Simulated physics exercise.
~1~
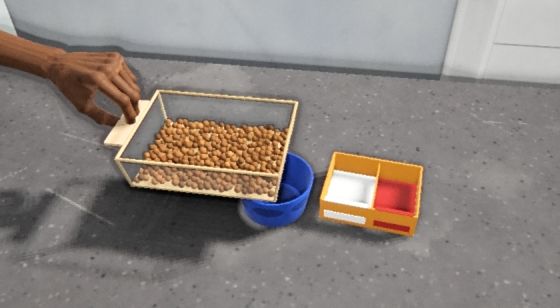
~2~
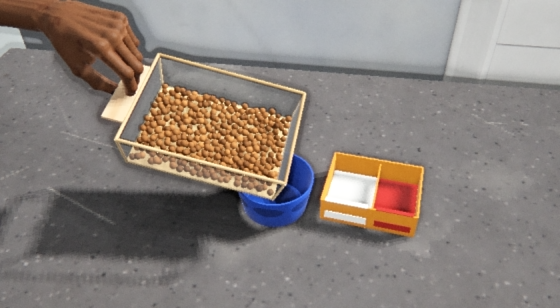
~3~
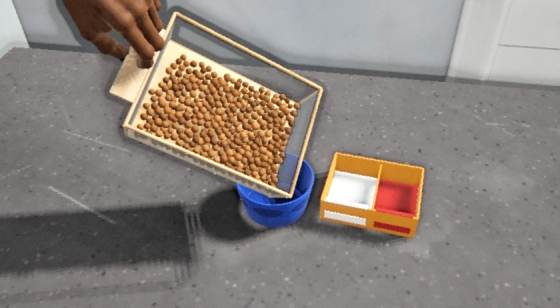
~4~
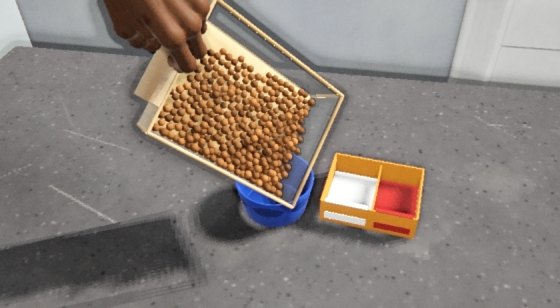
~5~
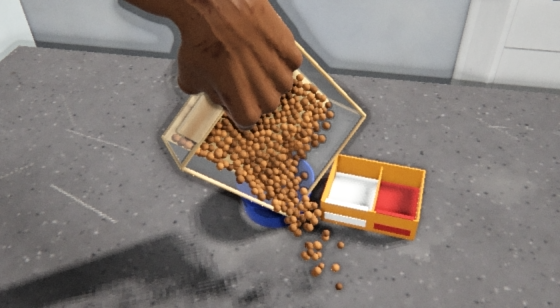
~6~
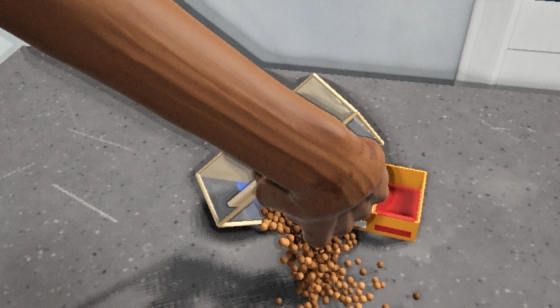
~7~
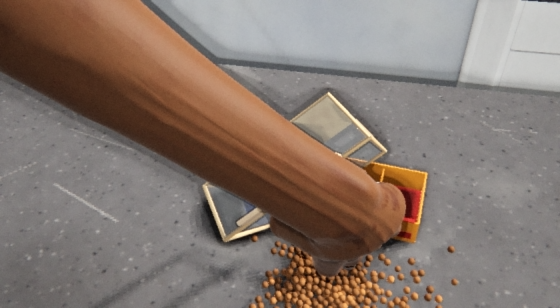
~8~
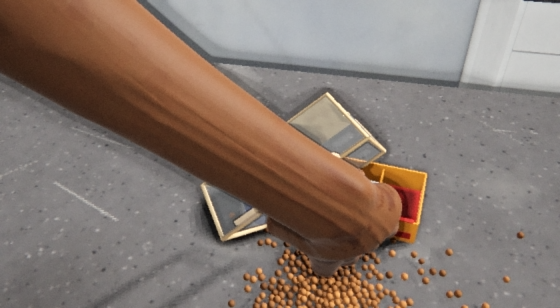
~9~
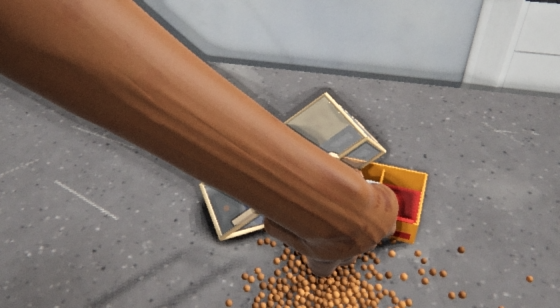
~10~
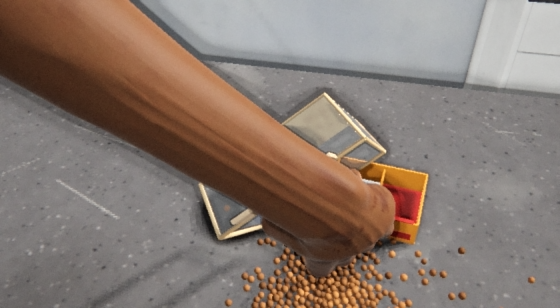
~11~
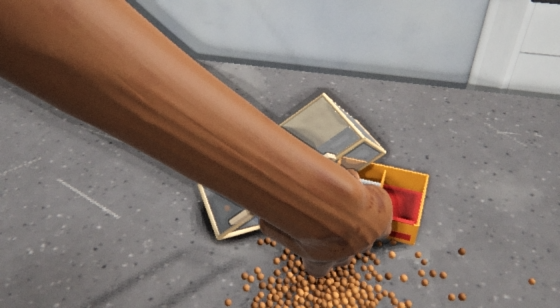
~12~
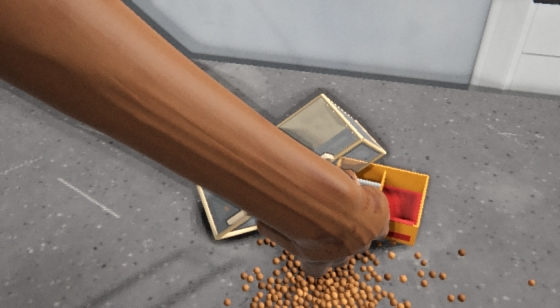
Brown cereal balls spilling across a grey tabletop as a hand tips a clear box over a blue dish, all landing outside.
